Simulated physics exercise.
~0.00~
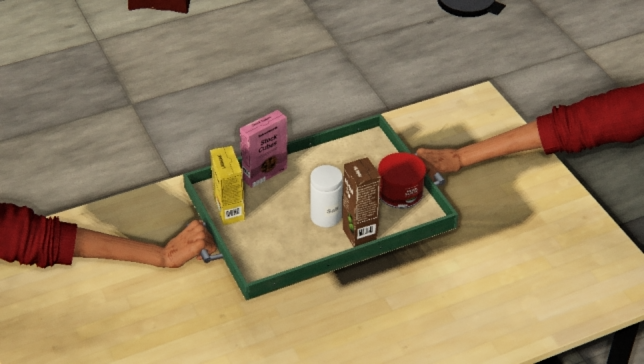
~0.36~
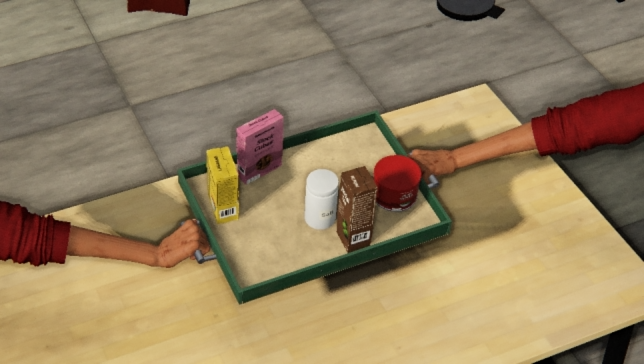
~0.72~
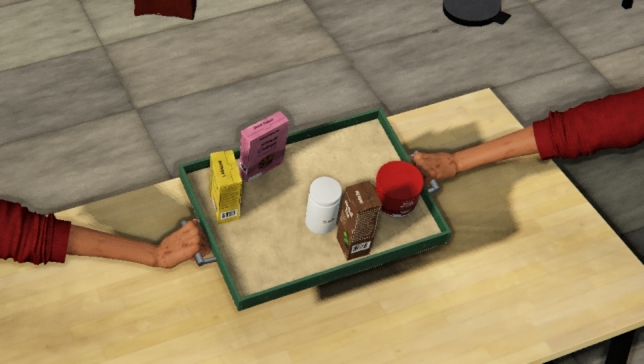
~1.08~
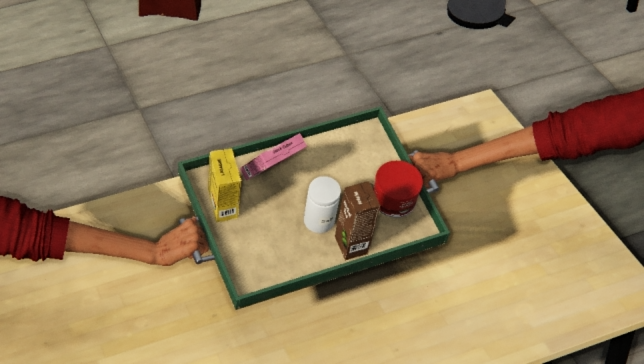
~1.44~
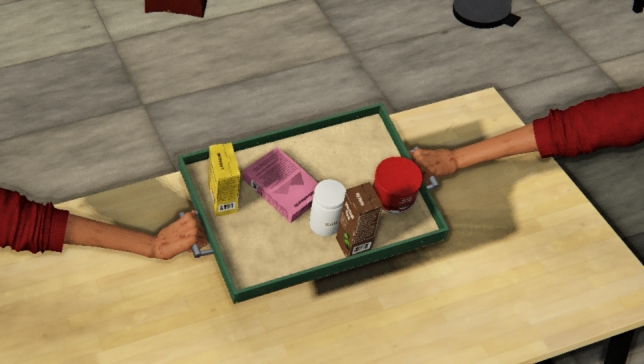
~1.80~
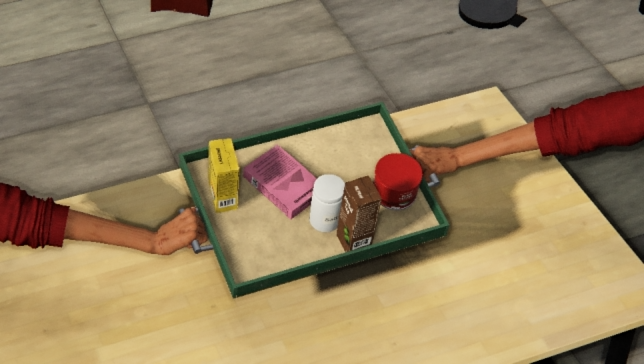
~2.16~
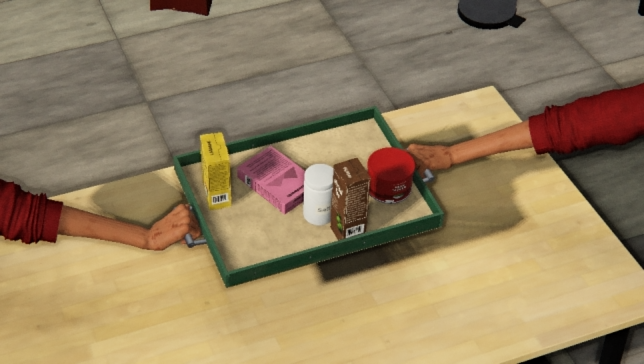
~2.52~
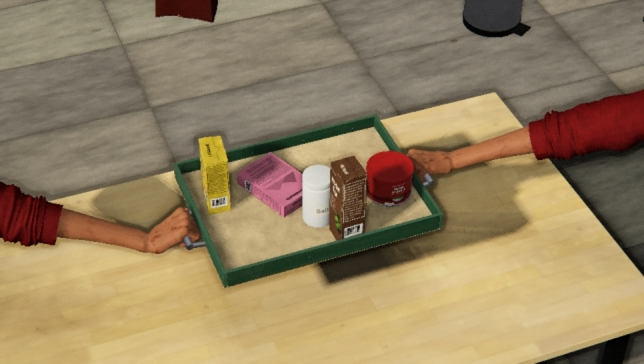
Two hands tilt a green-rimmed tray and level it, leaving the pink packet toppled.
